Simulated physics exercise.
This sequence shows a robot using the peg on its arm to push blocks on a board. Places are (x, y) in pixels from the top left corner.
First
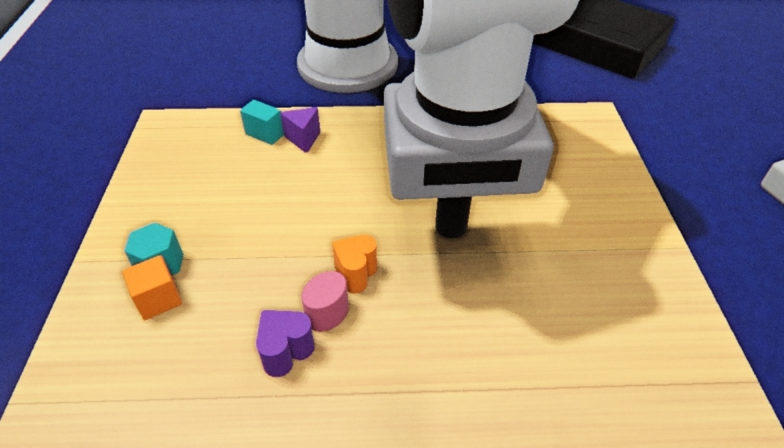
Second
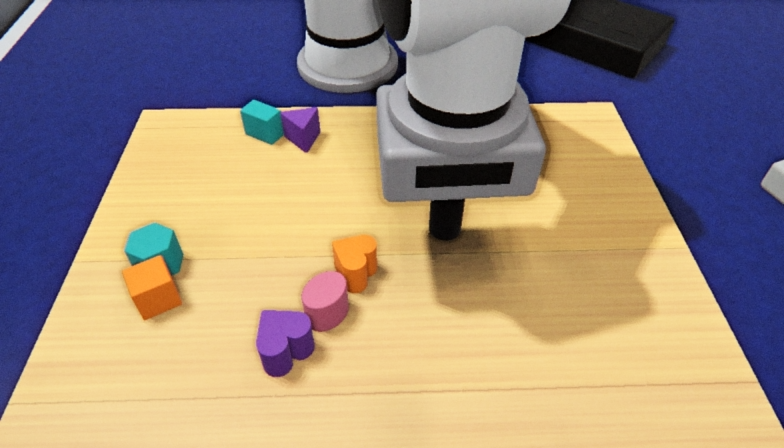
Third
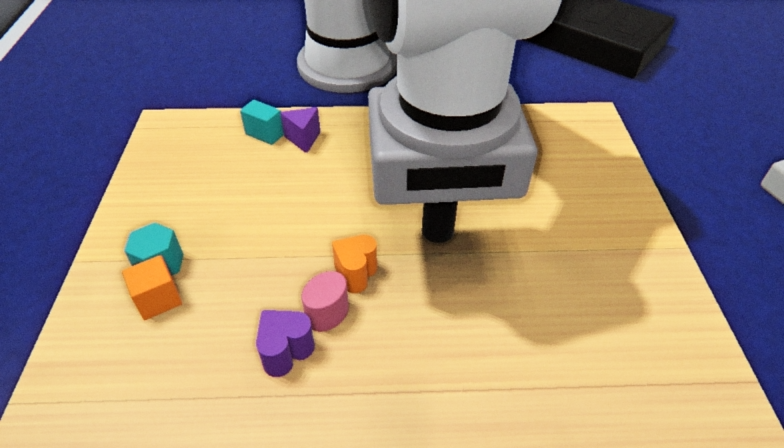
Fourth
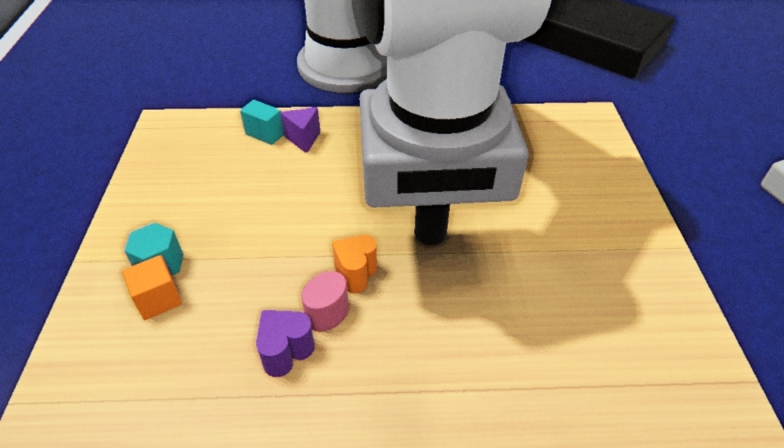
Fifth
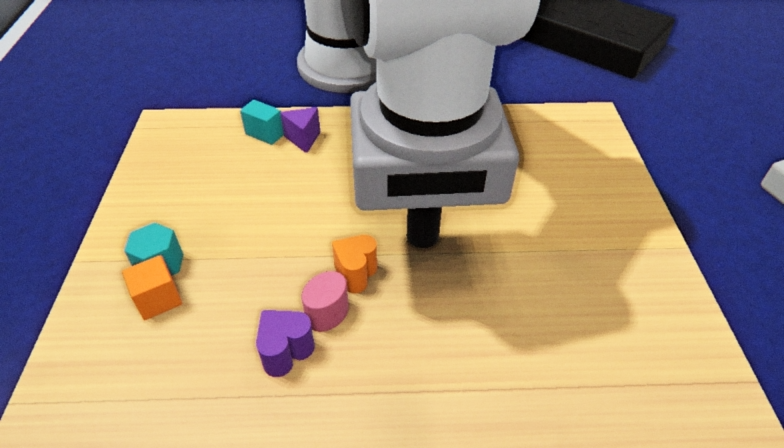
A robot arm with a black peg slid slowly a short way left across a wooden board, nearing an orange heart, while the pink, purple, teal and orange blocks all stayed still.
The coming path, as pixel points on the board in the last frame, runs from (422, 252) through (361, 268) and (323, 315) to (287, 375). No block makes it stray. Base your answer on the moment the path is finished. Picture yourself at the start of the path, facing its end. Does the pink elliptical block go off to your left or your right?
Left.
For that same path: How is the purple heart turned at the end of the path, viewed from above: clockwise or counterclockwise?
From above, it looks like the purple heart goes clockwise.
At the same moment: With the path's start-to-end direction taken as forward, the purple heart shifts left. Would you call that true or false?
That is true.
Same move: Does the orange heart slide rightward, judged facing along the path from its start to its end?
I believe so.
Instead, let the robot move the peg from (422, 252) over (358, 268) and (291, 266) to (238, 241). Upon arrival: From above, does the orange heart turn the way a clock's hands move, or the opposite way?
I'd predict that, seen from above, the orange heart rotates counter-clockwise.
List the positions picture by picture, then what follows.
Tip of the peg at (451, 227), middles of tops, purple heart at (280, 329), pink elliptical block at (324, 289), orange heart at (355, 250), in the first frame.
Peg at (445, 229), nothing pushed, in the second frame.
Peg at (438, 231), nothing pushed, in the third frame.
Peg at (430, 234), nothing pushed, in the fourth frame.
Peg at (423, 236), purple heart at (280, 329), pink elliptical block at (324, 289), orange heart at (355, 250), in the fifth frame.
On the path given first. One third of the way, peg at (360, 253); pink elliptical block at (320, 295); orange heart at (327, 259), turned 45° anticlockwise.
Two thirds of the way, peg at (321, 301); purple heart at (268, 358), turned 60° clockwise; pink elliptical block at (304, 328), turned 50° anticlockwise; orange heart at (294, 274).
At the end, peg at (283, 360); purple heart at (241, 389), turned 85° clockwise; pink elliptical block at (295, 391), turned 105° anticlockwise; orange heart at (295, 274).
